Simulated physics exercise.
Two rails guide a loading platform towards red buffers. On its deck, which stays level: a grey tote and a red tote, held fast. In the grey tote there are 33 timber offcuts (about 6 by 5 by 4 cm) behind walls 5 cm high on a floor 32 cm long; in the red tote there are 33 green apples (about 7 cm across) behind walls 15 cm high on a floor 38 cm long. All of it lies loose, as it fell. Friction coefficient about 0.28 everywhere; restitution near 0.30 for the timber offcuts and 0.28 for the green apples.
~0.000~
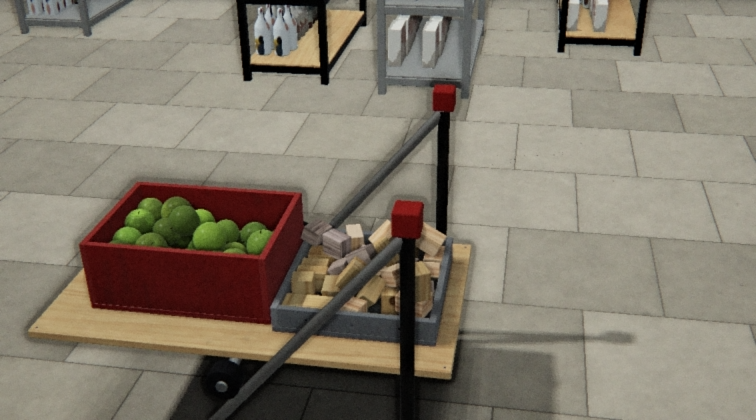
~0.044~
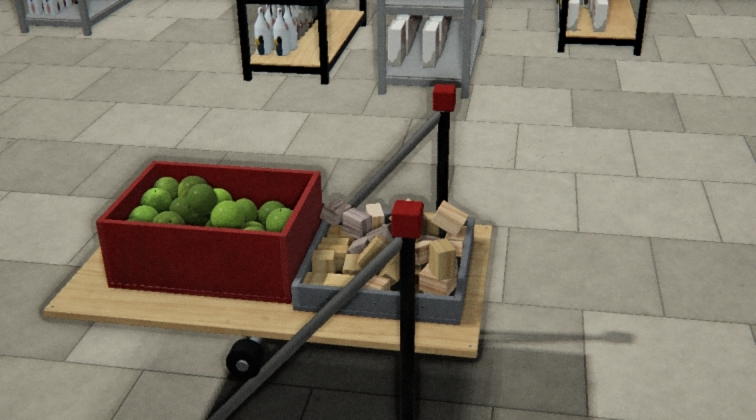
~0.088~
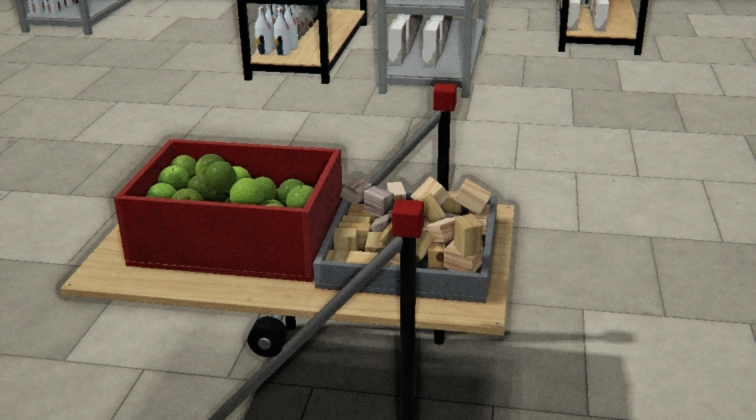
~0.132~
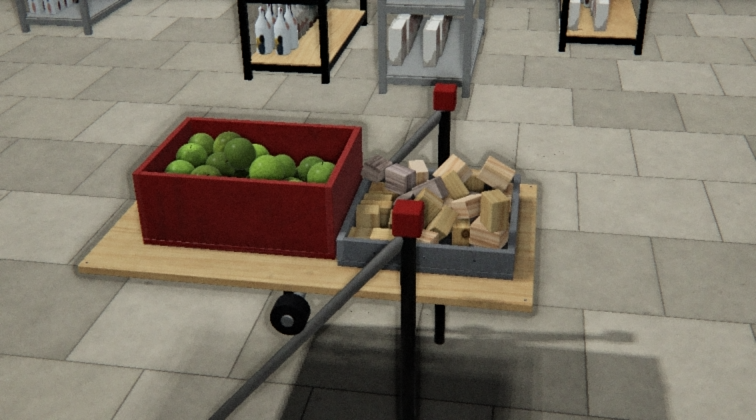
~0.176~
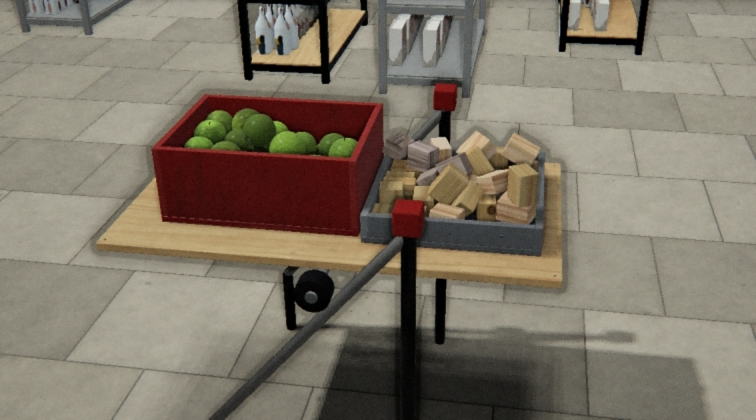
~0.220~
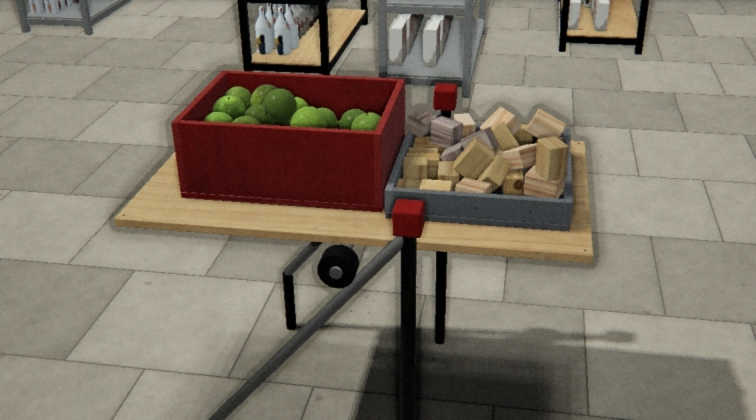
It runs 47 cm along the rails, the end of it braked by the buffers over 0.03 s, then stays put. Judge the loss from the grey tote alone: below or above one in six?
More than a sixth of the timber offcuts leave the grey tote.
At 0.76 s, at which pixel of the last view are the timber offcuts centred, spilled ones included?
Near (584, 144).
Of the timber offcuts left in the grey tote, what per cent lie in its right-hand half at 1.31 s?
About 80 per cent.
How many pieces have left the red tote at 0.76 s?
About: Red tote 2.
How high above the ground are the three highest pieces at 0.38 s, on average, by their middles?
About 92 cm.
After 0.26 s, the buffers are touched.
After 0.38 s, grey tote 28 in, 5 out and red tote 33 in, 0 out.
After 0.54 s, grey tote 20 in, 13 out and red tote 31 in, 2 out.
After 0.76 s, grey tote 18 in, 15 out and red tote 31 in, 2 out.
When it is over (at 1.31 s), grey tote 18 in, 15 out and red tote 31 in, 2 out. Asked share, 15 of 33, 45 per cent.
